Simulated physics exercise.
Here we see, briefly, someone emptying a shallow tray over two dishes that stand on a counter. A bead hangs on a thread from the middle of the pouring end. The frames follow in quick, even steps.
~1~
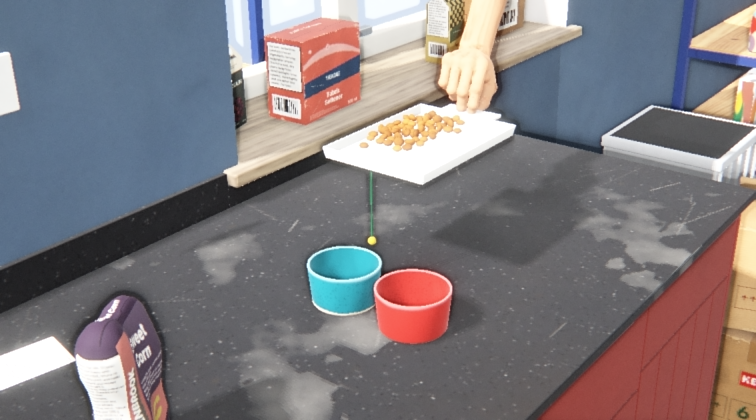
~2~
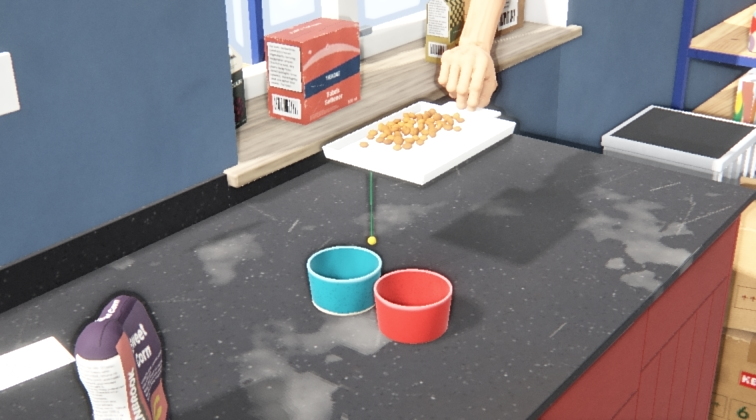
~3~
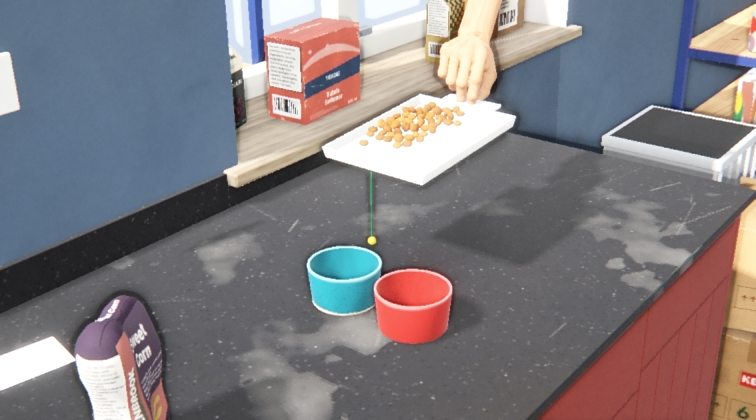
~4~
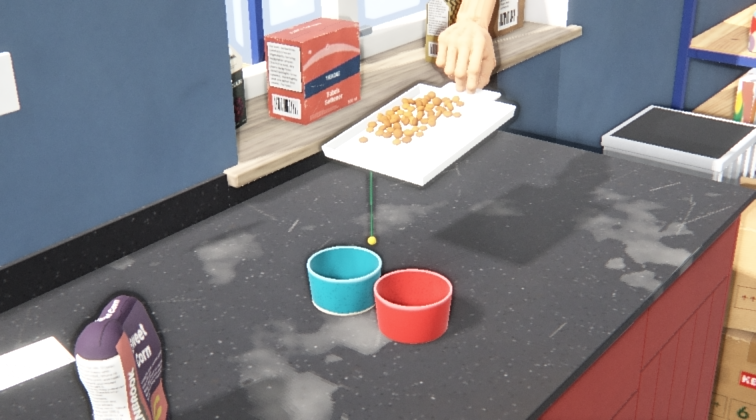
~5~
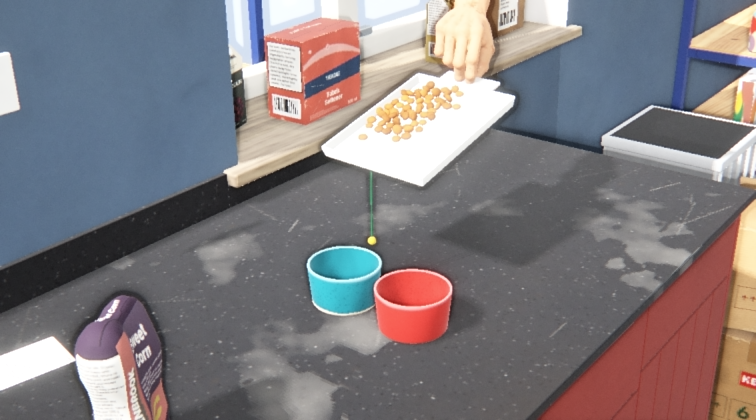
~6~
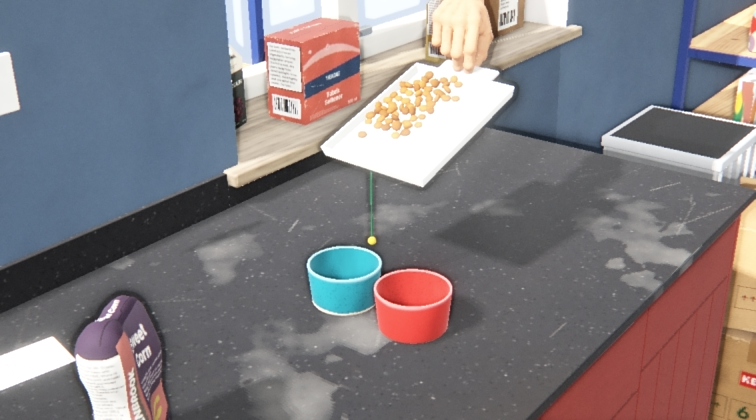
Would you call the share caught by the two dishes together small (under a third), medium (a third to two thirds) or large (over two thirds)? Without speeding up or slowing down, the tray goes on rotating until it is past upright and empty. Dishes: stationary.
Large.
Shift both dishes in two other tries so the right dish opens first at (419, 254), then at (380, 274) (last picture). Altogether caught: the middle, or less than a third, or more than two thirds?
On the first try the answer is under a third, and on the second it is over two thirds.
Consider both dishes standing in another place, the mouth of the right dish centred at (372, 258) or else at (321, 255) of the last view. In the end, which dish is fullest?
Position 1 - the dish to the right; position 2 - the dish to the right.
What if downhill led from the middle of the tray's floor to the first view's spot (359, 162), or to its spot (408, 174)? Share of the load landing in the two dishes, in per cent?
Shares, approx.: 30 %, then 60 %.
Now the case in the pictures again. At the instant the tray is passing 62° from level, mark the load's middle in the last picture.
Close to (370, 162).
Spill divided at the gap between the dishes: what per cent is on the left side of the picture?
About 60 percent.
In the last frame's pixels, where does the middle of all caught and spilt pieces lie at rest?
Resting centre, last frame: Roughly (354, 299).
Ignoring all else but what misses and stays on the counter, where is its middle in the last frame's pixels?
Estimated middle: Around (363, 297).
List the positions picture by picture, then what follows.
The first frame shows corners of the pouring end at (326, 147) and (422, 174), level; middle of the load at (412, 132), bits of cat kibble; left dish at (321, 292); right dish at (390, 319); bead on its thread at (372, 241).
The second frame shows corners of the pouring end at (326, 147) and (422, 174), level; middle of the load at (412, 130).
The third frame shows corners of the pouring end at (326, 147) and (422, 174), tipped barely, lowest at the right corner; middle of the load at (412, 126).
The fourth frame shows corners of the pouring end at (325, 147) and (422, 175), tipped a little, lowest at the right corner; middle of the load at (411, 119).
The fifth frame shows corners of the pouring end at (325, 146) and (421, 176), tipped a little, lowest at the right corner; middle of the load at (411, 113).
The sixth frame shows corners of the pouring end at (324, 146) and (421, 177), tipped clearly, lowest at the right corner; middle of the load at (409, 106); left dish at (321, 292); right dish at (390, 319).
Soon, tray tipped steeply; most on the tray; about a quarter in the air.
A while on, tray tipped past a quarter turn; about a third on the tray; about a quarter in the right dish; about a quarter in the left dish; a small part outside both; a small part in the air.
Towards the end, tray tipped past a quarter turn; about a quarter in the right dish; about half in the left dish; about a quarter outside both.
Finally, tray tipped past a quarter turn; about a quarter in the right dish; about half in the left dish; about a quarter outside both.
